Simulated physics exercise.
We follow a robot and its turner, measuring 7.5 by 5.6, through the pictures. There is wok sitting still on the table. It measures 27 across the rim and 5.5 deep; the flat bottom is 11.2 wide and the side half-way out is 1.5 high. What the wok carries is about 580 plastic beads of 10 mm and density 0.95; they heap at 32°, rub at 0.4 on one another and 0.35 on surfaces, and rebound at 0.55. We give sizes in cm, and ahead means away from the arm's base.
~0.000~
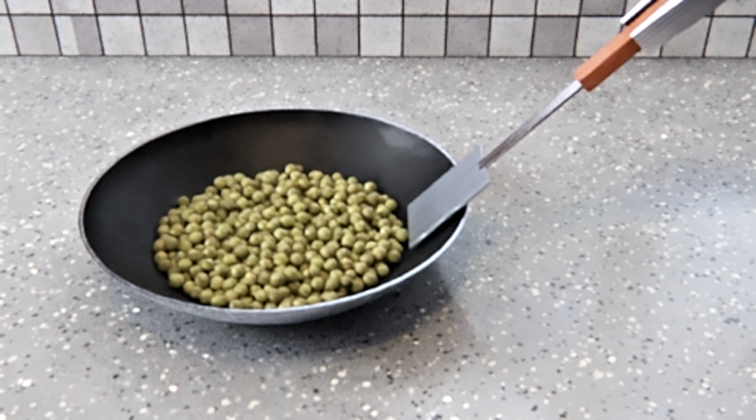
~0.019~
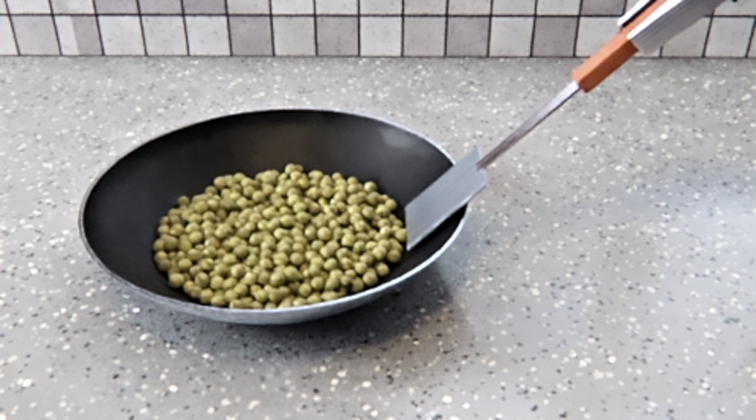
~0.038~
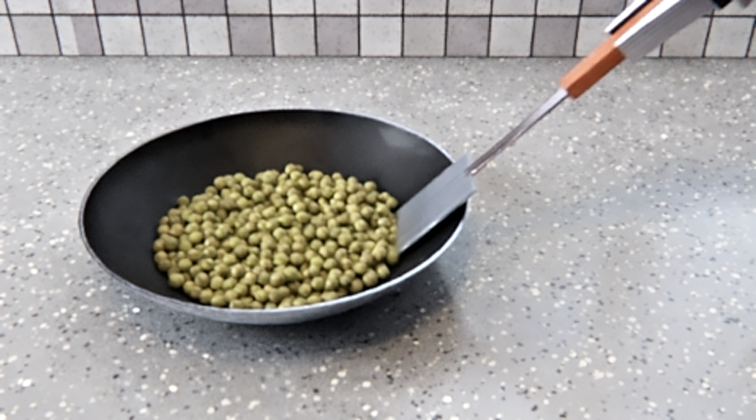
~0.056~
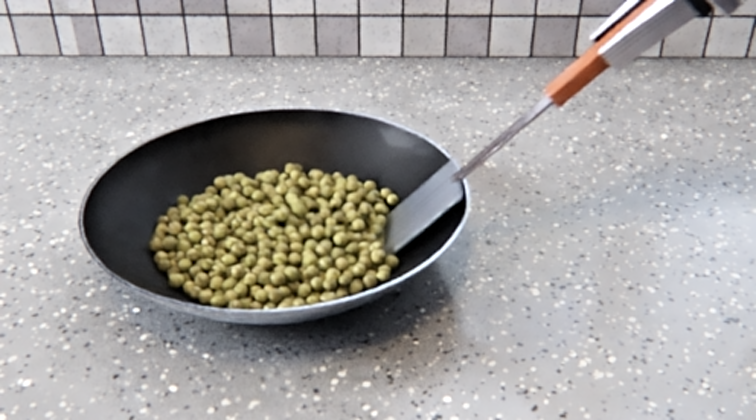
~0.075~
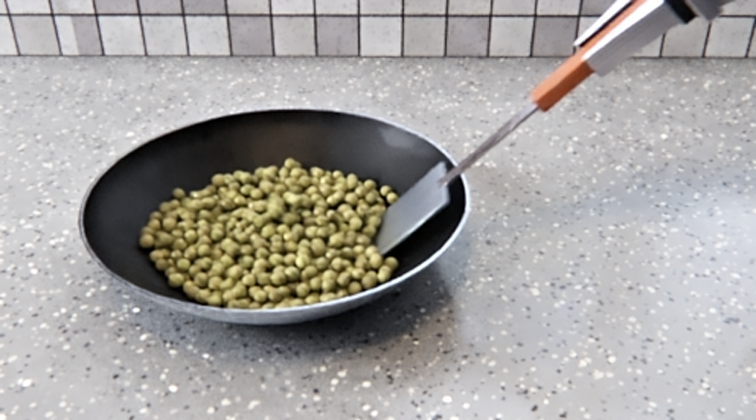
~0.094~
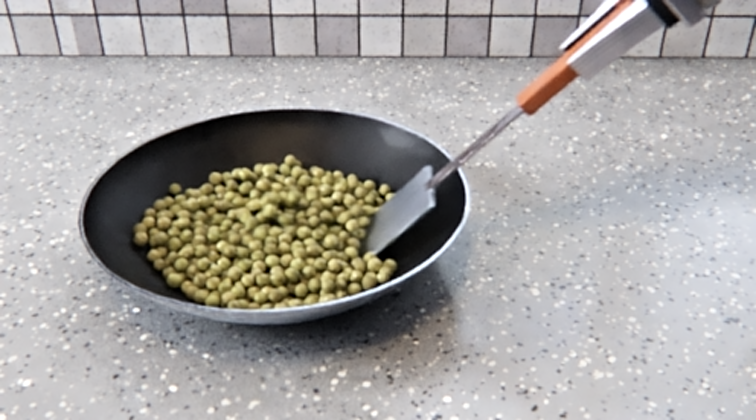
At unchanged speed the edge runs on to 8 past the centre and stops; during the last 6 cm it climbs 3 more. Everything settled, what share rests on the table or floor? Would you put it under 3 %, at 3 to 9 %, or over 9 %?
I would say under 3 %.
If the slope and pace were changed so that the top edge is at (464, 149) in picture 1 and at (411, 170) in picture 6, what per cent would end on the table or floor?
Around 0 per cent finishes on the table or floor.
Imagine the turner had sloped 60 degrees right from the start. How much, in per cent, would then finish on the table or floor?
In that case around 0 per cent.
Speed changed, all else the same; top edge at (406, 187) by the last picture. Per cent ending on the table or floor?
My guess is around 5 percent.
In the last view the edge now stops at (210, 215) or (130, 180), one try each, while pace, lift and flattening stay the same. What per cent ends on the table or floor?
I'd say roughly 0 per cent, then roughly 10 per cent.
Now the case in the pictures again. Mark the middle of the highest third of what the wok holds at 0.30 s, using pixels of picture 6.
Around (183, 219).
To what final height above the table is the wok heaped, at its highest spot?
Close to 6.0 centimetres high.
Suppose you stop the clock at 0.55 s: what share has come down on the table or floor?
0 %.
After 0.20 s, sloping 46°, highest piece 4 above the table; 582 in the wok.
After 0.30 s, sloping 46°, highest piece 5 above the table; 582 in the wok.
After 0.55 s, sloping 46°, highest piece 6 above the table; 580 in the wok, 2 on the table or floor.
After 1.60 s, sloping 46°, highest piece 6 above the table; 580 in the wok, 2 on the table or floor.
At rest, 580 in the wok, 2 on the table or floor. That is 0 % on the table or floor.
